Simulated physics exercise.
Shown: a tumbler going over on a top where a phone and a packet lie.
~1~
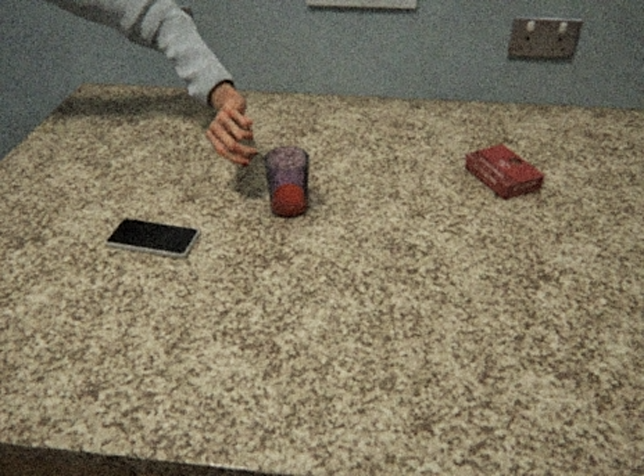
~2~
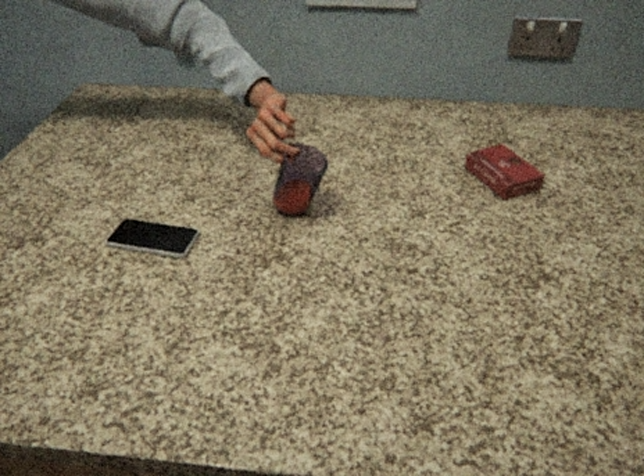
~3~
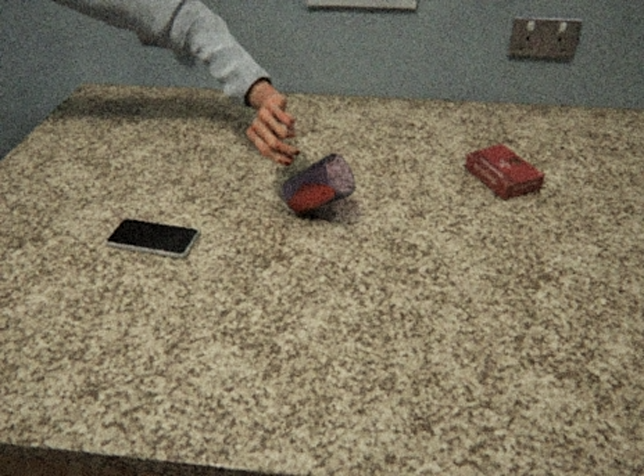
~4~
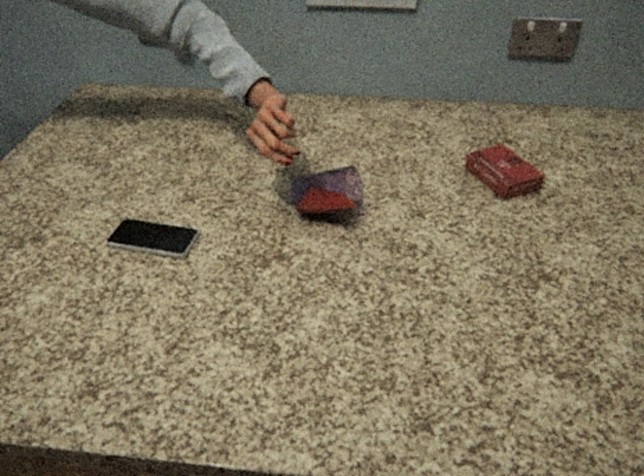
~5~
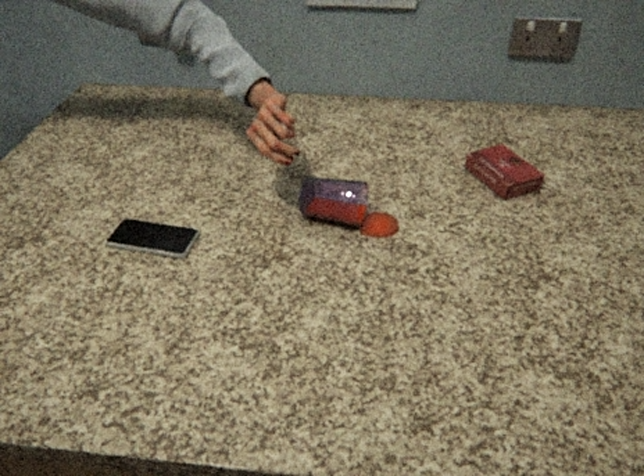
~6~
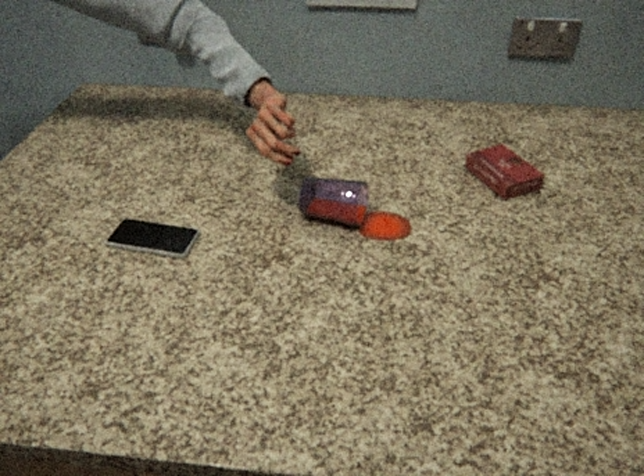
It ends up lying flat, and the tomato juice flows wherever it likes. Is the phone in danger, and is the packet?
For the phone the answer is that it avoids the spill; for the packet, that it avoids the spill.
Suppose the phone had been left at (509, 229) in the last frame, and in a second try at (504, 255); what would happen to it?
Where first placed it is touched, where next placed it is touched.
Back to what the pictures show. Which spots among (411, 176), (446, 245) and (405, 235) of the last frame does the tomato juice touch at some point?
First spot: Missed; second: Touched; third: Touched.
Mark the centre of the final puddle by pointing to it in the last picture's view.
Its centre ends up near (469, 243) in the last picture.
Soon after, the puddle covers about as much as a saucer; the phone is dry; the packet is dry.
Later, the puddle covers about as much as a plate; the phone is dry; the packet is dry.
In the end, the puddle covers about as much as a plate; the phone is dry; the packet is dry.
